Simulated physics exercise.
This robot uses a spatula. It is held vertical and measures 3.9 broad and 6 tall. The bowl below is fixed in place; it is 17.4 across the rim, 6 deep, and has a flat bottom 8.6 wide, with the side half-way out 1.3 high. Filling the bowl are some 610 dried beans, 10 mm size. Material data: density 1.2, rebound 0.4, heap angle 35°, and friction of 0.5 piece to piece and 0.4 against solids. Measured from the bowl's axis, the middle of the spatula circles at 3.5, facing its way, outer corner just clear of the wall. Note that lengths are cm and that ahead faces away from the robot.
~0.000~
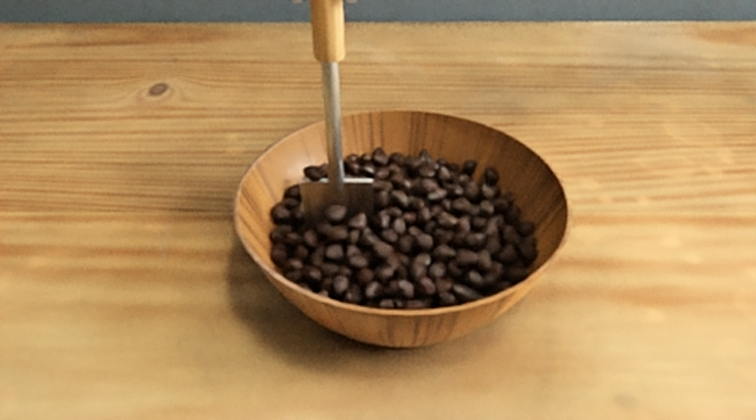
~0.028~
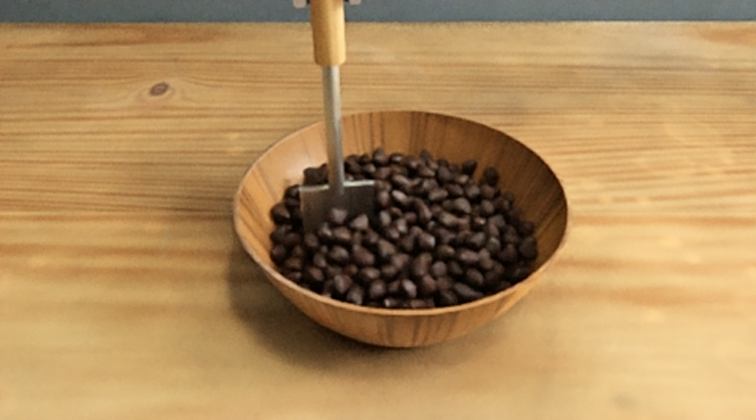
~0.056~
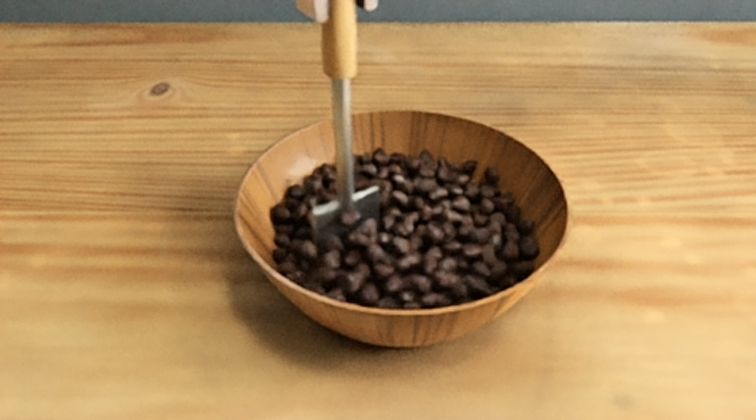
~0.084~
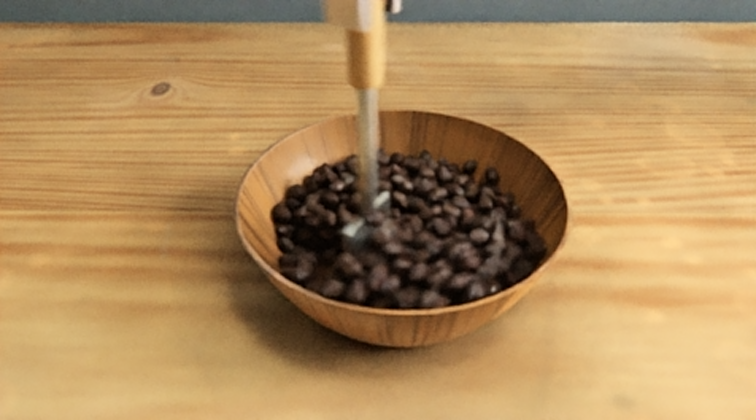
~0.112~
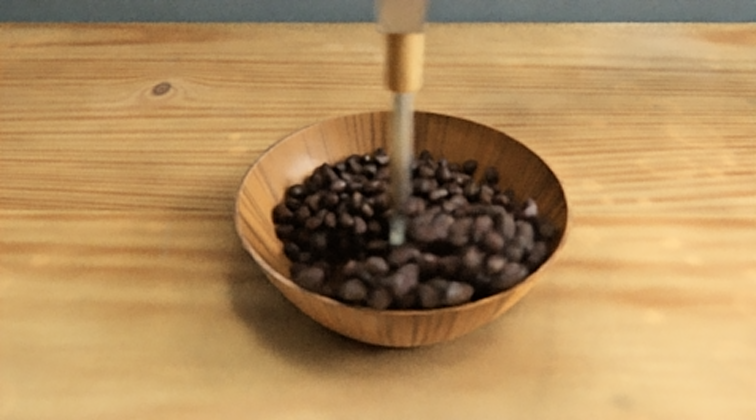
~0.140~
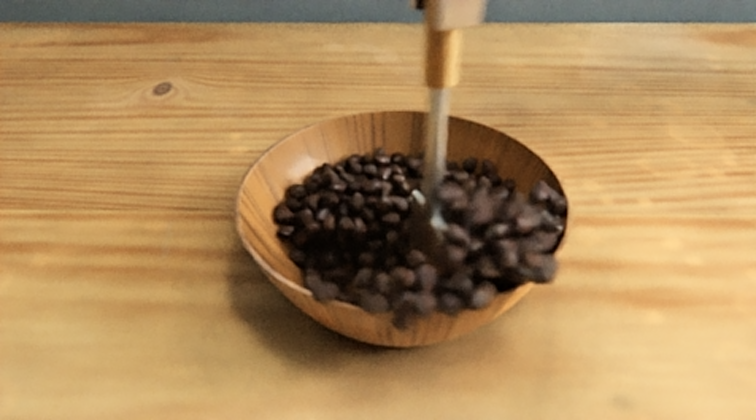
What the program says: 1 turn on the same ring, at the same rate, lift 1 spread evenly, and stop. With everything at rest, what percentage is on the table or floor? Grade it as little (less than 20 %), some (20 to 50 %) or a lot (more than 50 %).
Grade: Some, 20 to 50 %.
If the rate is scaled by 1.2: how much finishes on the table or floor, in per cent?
That gives about 35 percent.
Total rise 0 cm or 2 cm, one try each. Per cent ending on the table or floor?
30 and 30 %.
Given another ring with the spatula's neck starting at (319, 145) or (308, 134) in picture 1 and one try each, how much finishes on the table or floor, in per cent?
Around 40 per cent on the first try, around 35 per cent on the second.
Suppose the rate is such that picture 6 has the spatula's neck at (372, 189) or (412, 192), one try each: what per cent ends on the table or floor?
About 10 per cent, then about 25 per cent.
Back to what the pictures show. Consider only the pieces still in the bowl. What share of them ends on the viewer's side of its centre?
Around 60 per cent of what the bowl keeps.
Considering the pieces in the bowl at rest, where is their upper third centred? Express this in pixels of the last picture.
At about (343, 257).
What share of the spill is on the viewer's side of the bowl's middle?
About 30 per cent.
After 0.24 s, 204° round, highest piece 10 above the table; 551 in the bowl, 12 on the table or floor, 50 in flight or on the tool.
After 0.34 s, 295° round, highest piece 10 above the table; 482 in the bowl, 61 on the table or floor, 70 in flight or on the tool.
After 0.58 s, 0° round, highest piece 7 above the table; 430 in the bowl, 182 on the table or floor, 1 in flight or on the tool.
After 1.28 s, 0° round, highest piece 7 above the table; 430 in the bowl, 183 on the table or floor.
At rest, 430 in the bowl, 183 on the table or floor. That is 30 % on the table or floor.
